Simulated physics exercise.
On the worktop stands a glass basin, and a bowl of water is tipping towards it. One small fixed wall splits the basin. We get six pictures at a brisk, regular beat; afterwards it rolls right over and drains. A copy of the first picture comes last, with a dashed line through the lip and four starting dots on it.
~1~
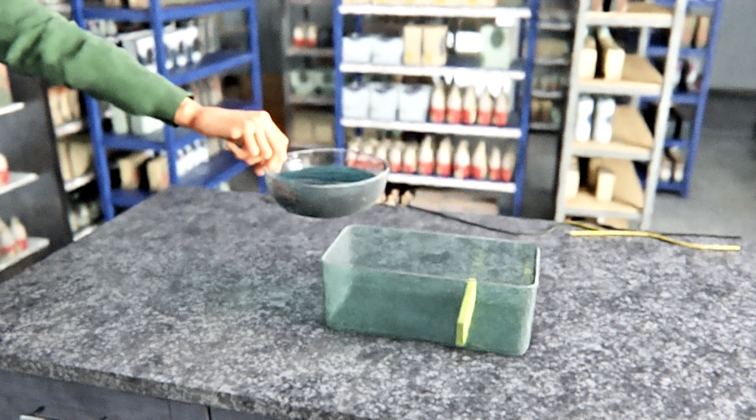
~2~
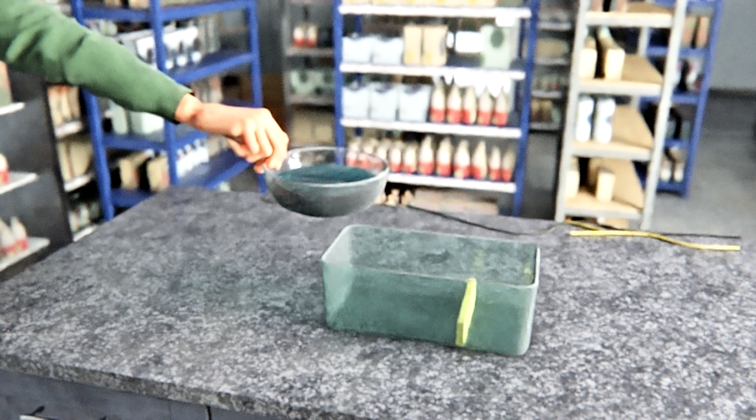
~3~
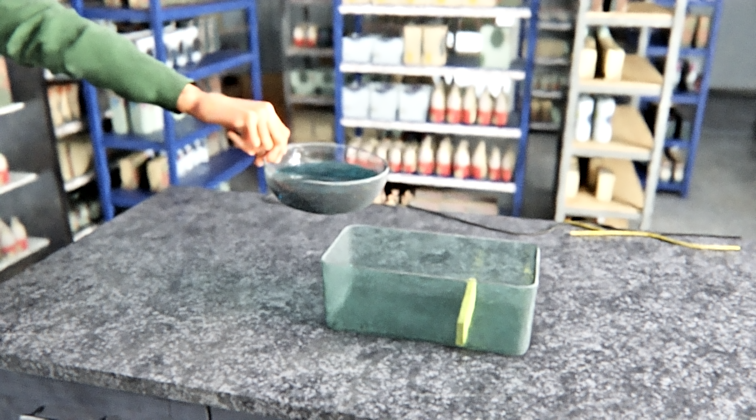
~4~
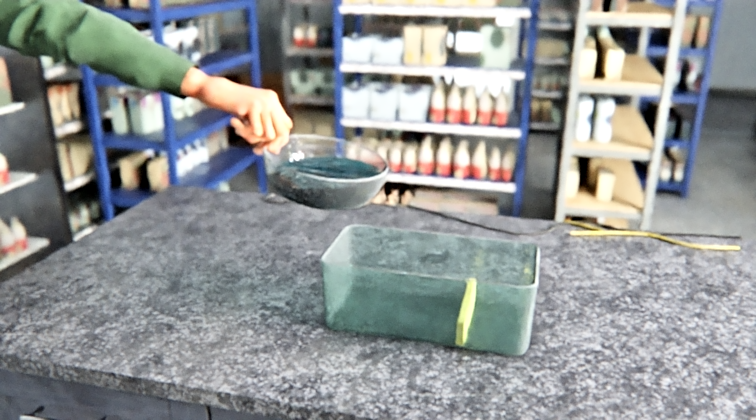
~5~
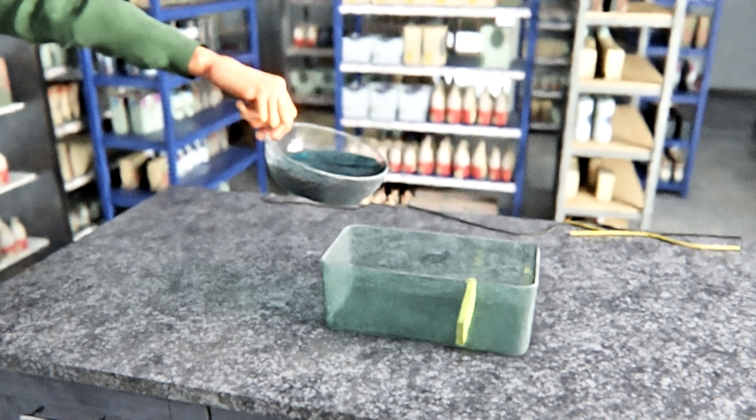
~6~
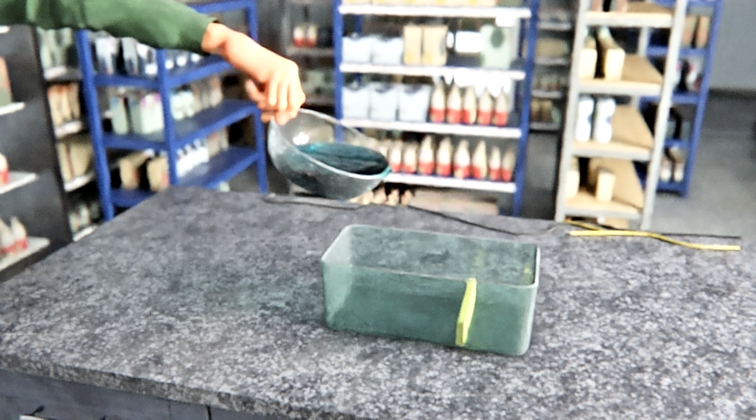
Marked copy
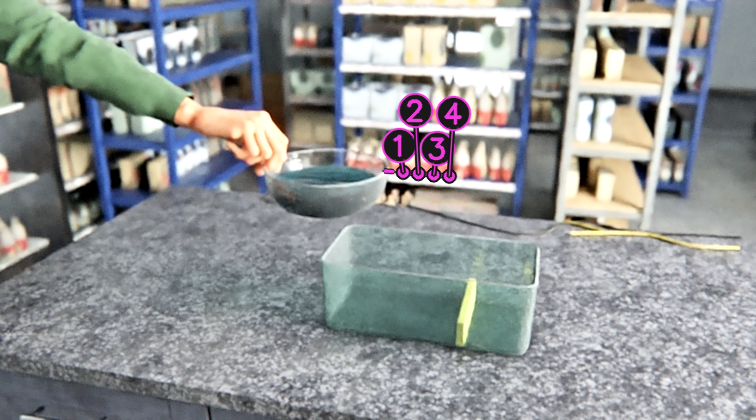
An arm in a green sleeve reaches in from the left, holding a clear bowl of dark teal water above a speckled grey worktop, seen from slightly above in a room of blurred, stocked shelves. Right of the bowl stands a greenish glass basin with a yellow strip on its front. The hand rises, gradually tilting the bowl rightward until water just crosses its lip, while the camera stays still.
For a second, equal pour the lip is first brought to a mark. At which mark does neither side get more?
The answer is place 1.
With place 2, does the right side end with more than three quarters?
No.
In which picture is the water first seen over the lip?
In picture 6.
On the marked copy, 1 at (403, 172); 2 at (418, 173); 3 at (433, 174); 4 at (449, 176).
For place 1, about 48 % ends left of the wall and 51 % right of it.
For place 2, about 30 % ends left of the wall and 69 % right of it.
For place 3, about 31 % ends left of the wall and 68 % right of it.
For place 4, about 37 % ends left of the wall and 62 % right of it.
